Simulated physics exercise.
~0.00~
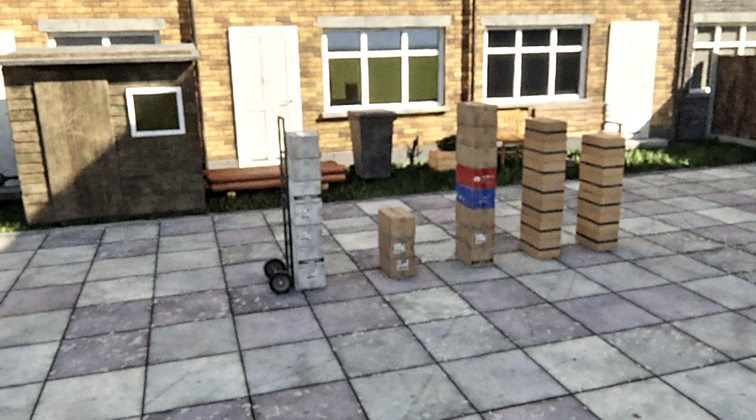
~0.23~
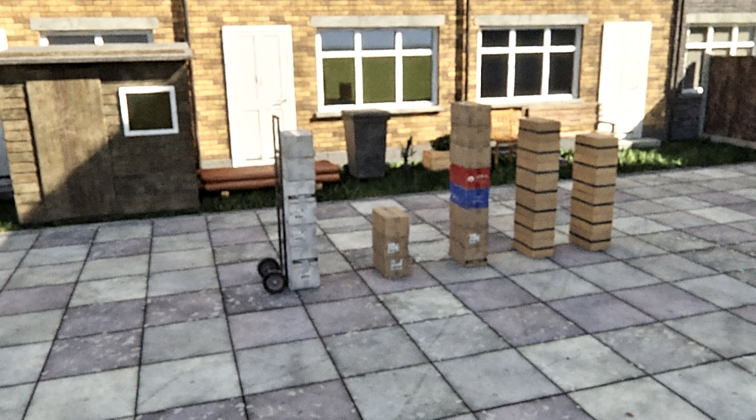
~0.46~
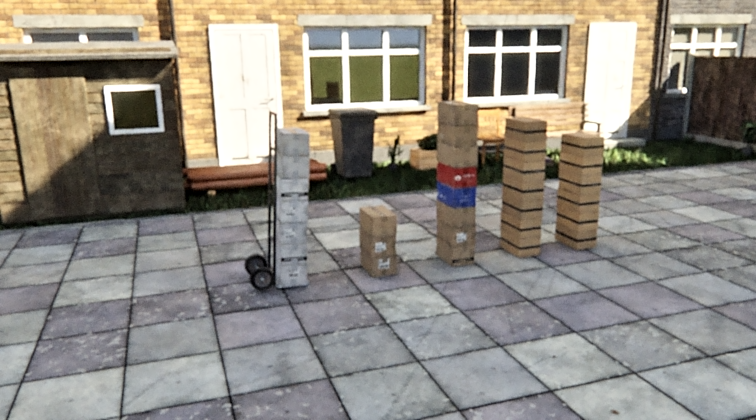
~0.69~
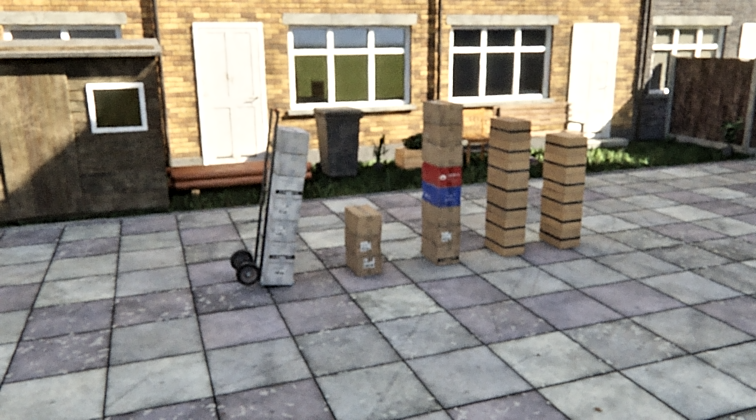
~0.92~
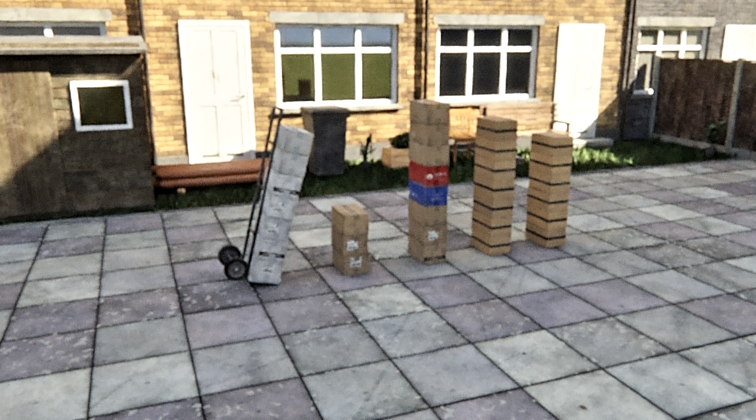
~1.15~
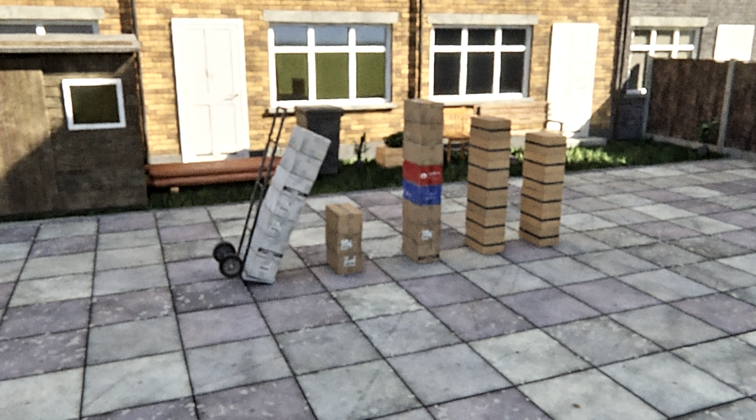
A stack of pale boxes on a sack truck leaned slowly to the right as the truck's frame tilted forward, while the brown stacks beside it, one with red and blue boxes, stood still.
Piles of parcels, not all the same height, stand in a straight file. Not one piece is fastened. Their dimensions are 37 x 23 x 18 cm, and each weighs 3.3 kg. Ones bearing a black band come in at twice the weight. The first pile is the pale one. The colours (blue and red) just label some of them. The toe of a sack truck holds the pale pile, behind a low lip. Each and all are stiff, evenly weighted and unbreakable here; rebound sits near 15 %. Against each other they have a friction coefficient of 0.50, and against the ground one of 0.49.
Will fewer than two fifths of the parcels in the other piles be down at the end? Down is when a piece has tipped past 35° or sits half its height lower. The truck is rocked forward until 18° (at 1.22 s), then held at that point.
Yes.
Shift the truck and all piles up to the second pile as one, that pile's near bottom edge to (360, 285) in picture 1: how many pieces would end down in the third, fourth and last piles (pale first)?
Down per pile: Third 0; fourth 0; last 0.
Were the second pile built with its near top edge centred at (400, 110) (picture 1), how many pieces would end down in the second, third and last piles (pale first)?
The tally would be second 8, then third 8, then last 6.
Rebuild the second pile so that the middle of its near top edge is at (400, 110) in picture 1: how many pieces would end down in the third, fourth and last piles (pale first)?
Result: Third pile 8, fourth pile 6, last pile 6.
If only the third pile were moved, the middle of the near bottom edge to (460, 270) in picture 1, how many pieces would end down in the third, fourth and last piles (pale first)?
Third 0, fourth 0, last 0 down.
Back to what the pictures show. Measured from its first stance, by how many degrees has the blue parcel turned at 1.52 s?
Some 0°.
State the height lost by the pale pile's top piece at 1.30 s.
Drop so far: Roughly 10 cm.
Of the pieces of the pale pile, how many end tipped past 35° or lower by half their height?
6.
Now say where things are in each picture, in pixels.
In the first picture (pixels give the middle of a visible side; the camera pans a little), truck frame (285, 155) 0° forward; blue parcel (484, 199); red parcel (485, 179); none of the others has stirred.
The second picture shows truck frame (280, 154) 0° forward; red parcel (478, 178).
The third picture shows truck frame (275, 151) 4° forward, top of the pale pile leaning 4°; red parcel (465, 178); none of the others has stirred.
The fourth picture shows truck frame (274, 147) 9° forward, top of the pale pile leaning 9°; red parcel (450, 177); none of the others has stirred.
The fifth picture shows truck frame (274, 144) 15° forward, top of the pale pile leaning 15°; red parcel (437, 176); none of the others has stirred.
The sixth picture shows truck frame (277, 143) 18° forward, top of the pale pile leaning 25°; red parcel (431, 175); blue parcel (431, 195); none of the others has stirred.
After 1.30 s, 6 of the pale pile down; none of the 24 other parcels down.
After 1.52 s, 7 of the pale pile down; none of the 24 other parcels down.
After 1.82 s, 7 of the pale pile down; none of the 24 other parcels down, 5 disturbed.
In the end (2.4 s), 6 of the pale pile down; none of the 24 other parcels down, 5 disturbed; red parcel unmoved; blue parcel unmoved. That is 0 per cent. From the last view, middles, red parcel near (423, 171), blue parcel near (423, 191).
